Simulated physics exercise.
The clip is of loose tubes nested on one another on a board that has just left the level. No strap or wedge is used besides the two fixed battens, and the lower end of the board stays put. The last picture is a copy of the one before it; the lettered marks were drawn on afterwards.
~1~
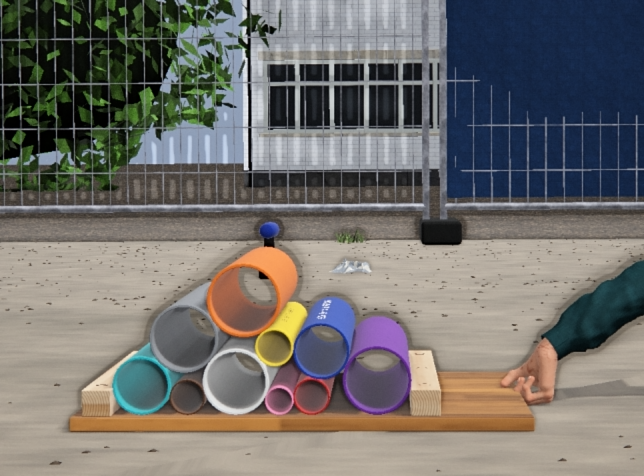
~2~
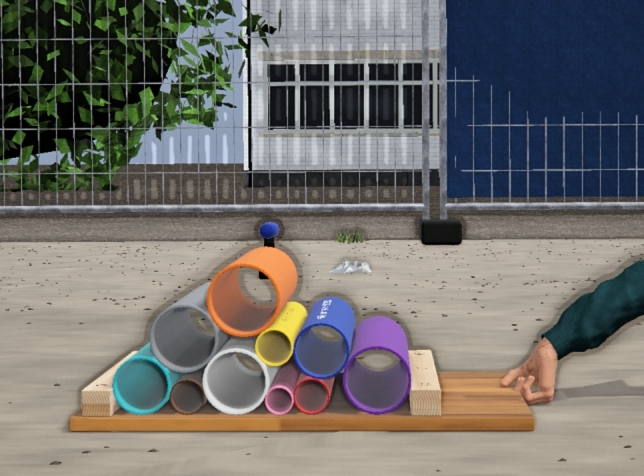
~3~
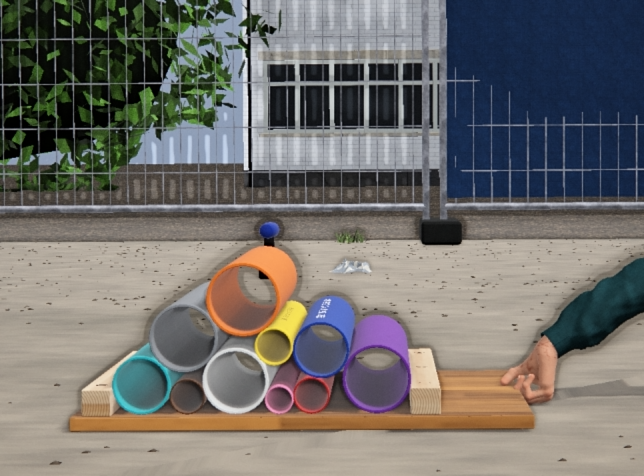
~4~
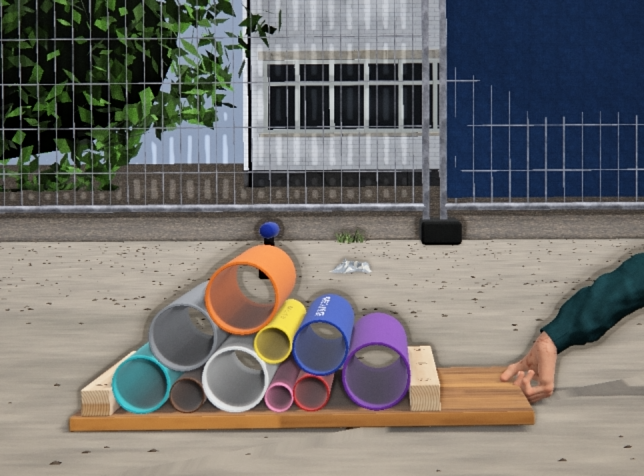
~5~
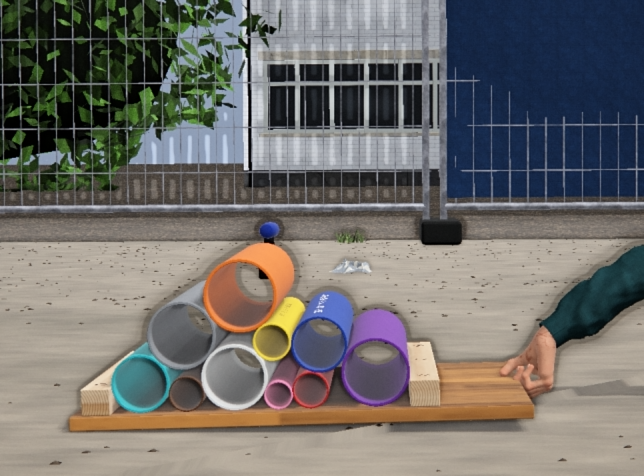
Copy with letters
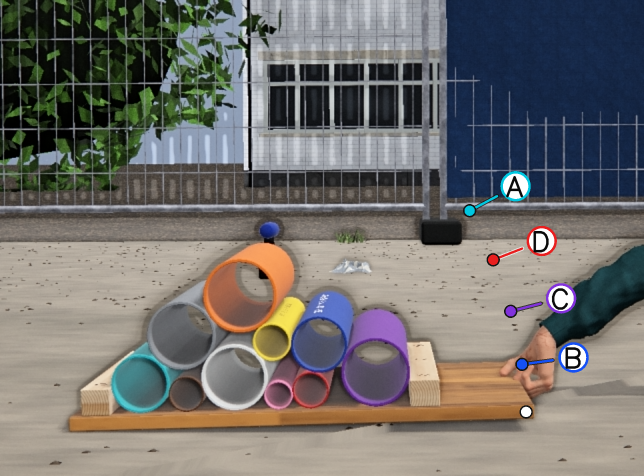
A hand at the right slightly raising one end of a wooden board stacked with colourful tubes beside a wire fence.
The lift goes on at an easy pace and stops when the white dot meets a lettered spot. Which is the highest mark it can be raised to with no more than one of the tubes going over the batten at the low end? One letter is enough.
Lift it to A and no more.
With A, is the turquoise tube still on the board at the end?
Yes, with A.
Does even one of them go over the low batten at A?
No.
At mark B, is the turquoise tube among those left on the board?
The turquoise tube: Yes.
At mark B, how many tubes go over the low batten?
It comes to none.
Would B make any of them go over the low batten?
At B: No.
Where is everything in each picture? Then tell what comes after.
In the first frame, board (309, 387); turquoise tube (141, 386).
In the second frame, white tube (236, 382).
In the third frame, board (309, 386); purple tube (377, 379); red tube (311, 396).
In the fourth frame, board (308, 384); turquoise tube (141, 385).
In the fifth frame, board (308, 381); turquoise tube (140, 384).
On the marked copy, A at (469, 211); B at (522, 364); C at (511, 311); D at (493, 260); the white dot at (526, 412).
With A. Early on, board at 16°.
Further on, board at 28°.
At the end, board at 28°, none over the low batten.
As for the rest, B none over the low batten; C none over the low batten; D none over the low batten.
